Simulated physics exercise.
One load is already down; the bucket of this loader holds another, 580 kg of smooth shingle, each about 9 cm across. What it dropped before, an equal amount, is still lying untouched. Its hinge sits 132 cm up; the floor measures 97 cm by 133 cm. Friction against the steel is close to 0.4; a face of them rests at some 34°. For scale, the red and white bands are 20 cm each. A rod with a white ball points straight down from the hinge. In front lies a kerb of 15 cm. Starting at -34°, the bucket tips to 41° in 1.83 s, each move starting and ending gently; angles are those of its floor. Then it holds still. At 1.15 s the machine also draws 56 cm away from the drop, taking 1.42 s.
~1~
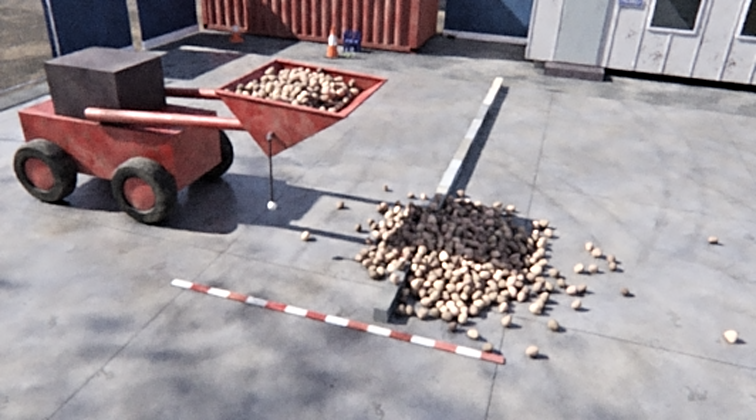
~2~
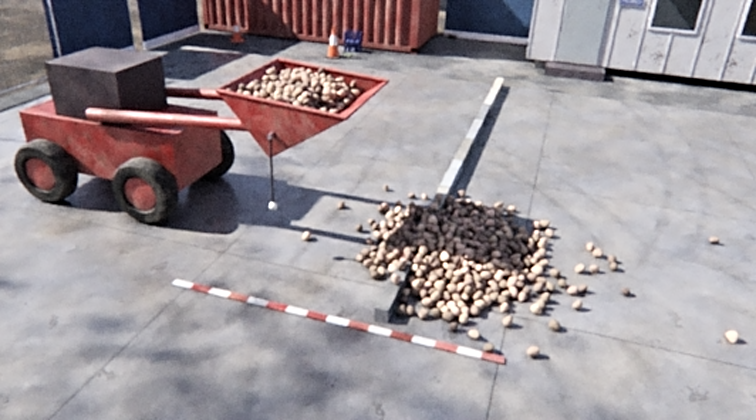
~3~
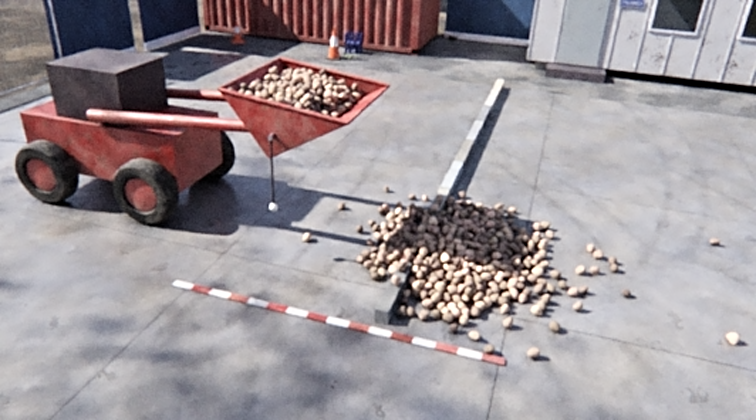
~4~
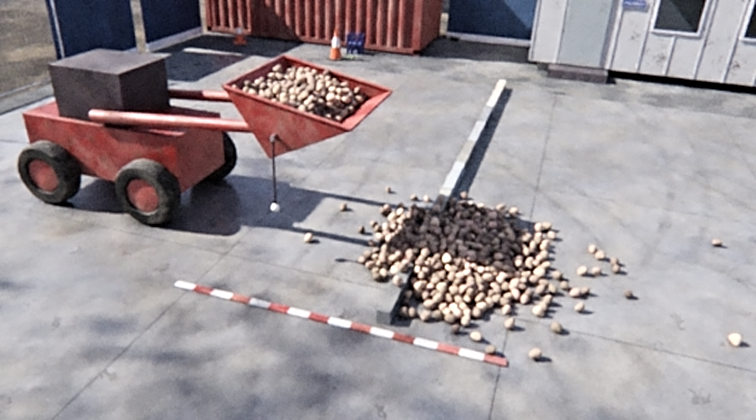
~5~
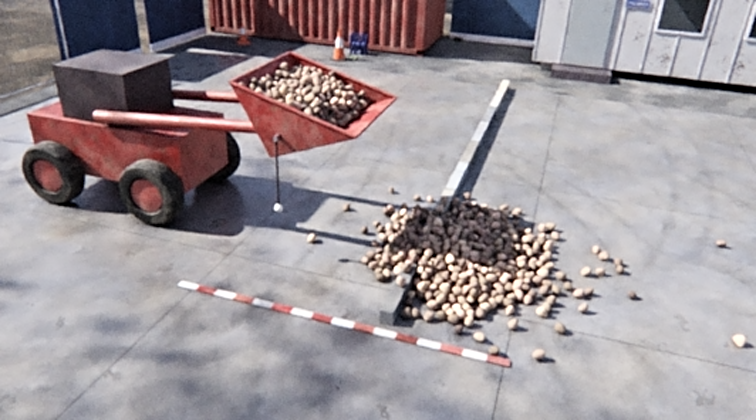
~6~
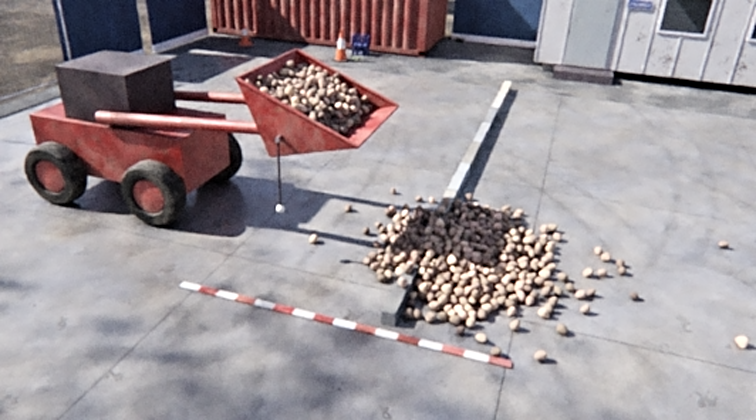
The red bucket on a four-wheeled loader, full of pale stones, tilts forward to the right, barely at first and then a little faster, its front lip sinking. The stones stay inside as it turns, while the heap already lying across the kerb on the grey floor does not move.
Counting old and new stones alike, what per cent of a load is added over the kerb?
Roughly 0 per cent of a load more.
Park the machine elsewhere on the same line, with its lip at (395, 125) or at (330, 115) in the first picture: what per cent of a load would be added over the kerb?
About 15 and 0 per cent.
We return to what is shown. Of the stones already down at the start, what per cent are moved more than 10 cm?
About 5 per cent.
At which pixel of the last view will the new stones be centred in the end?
Their middle is at about (369, 228).
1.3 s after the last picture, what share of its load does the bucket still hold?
About 10 per cent.
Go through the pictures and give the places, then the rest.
Lip at (346, 117), floor tilted -34°, highest stones at (300, 78). The earlier load is highest near (435, 228), 23 cm above ground level, 17 % on this side of the kerb, 82 % over the kerb, in the first frame.
Lip at (347, 118), floor tilted -33°, highest stones at (301, 78), in the second frame.
Lip at (349, 123), floor tilted -30°, highest stones at (291, 80), in the third frame.
Lip at (352, 130), floor tilted -26°, highest stones at (292, 76), in the fourth frame.
The bucket is at -21°, its lip at (356, 138); the top of the load is at (296, 74), in the fifth frame.
Lip at (358, 147), floor tilted -15°, highest stones at (295, 71), in the sixth frame.
Then, 0.8 s after the last picture the floor is at 29°; in per cent of one load, 90 in the bucket, 27 on this side of the kerb, 82 over the kerb; the foremost stones are at (643, 272).
Then, 1.3 s after the last picture the floor is at 41°; in per cent of one load, 8 in the bucket, 109 on this side of the kerb, 82 over the kerb; the foremost stones are at (643, 272).
Then, 2.4 s after the last picture the floor is at 41°; in per cent of one load, 0 in the bucket, 117 on this side of the kerb, 83 over the kerb; the foremost stones are at (643, 272).
Then, 5.2 s after the last picture the floor is at 41°; in per cent of one load, 0 in the bucket, 117 on this side of the kerb, 83 over the kerb; the foremost stones are at (643, 272). Net gain over the kerb, 0.
